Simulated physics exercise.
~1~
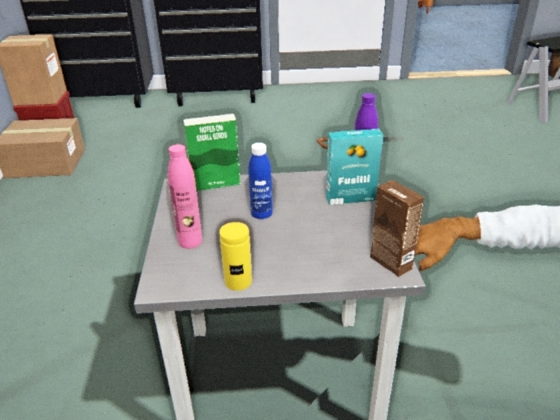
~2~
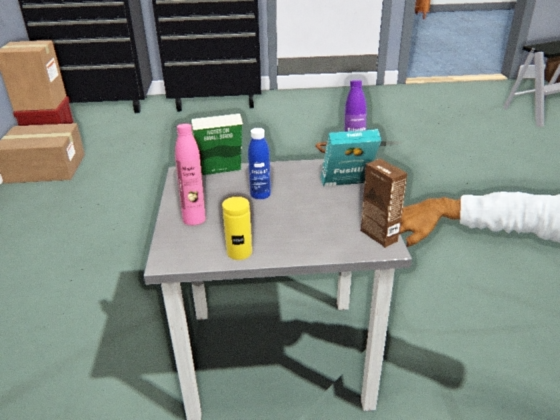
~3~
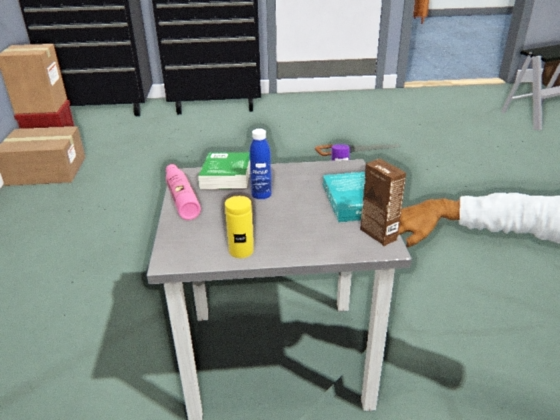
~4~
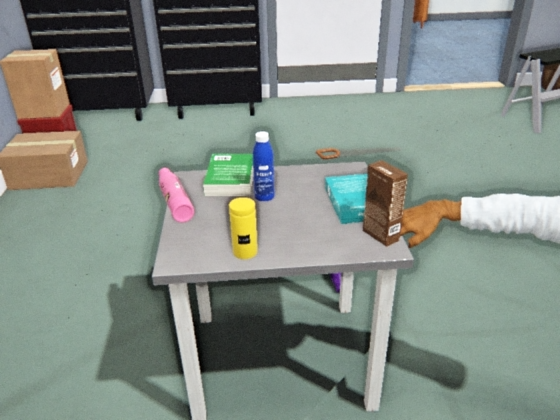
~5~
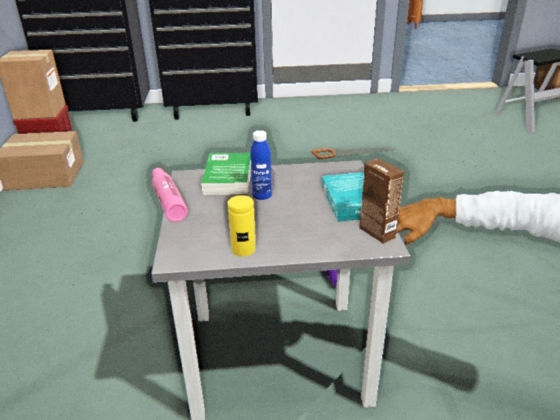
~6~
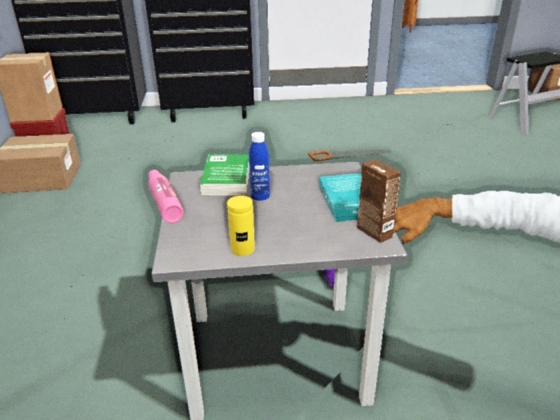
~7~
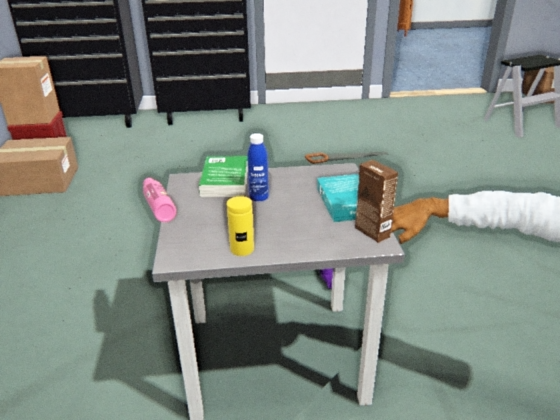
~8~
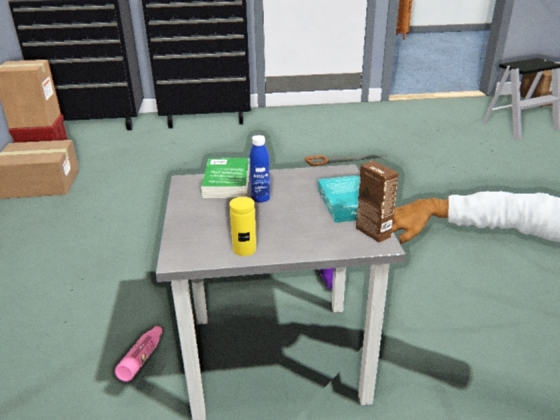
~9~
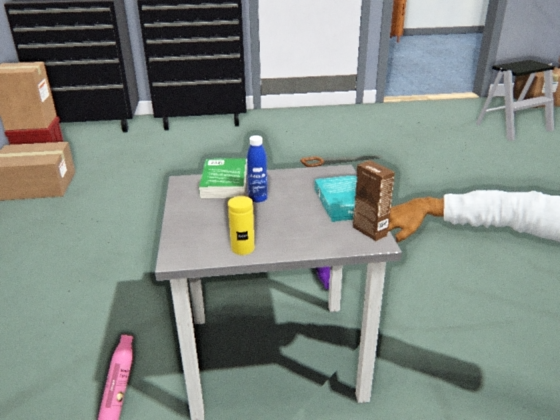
The table jolts, four items topple, and the purple and pink bottles end up on the floor.
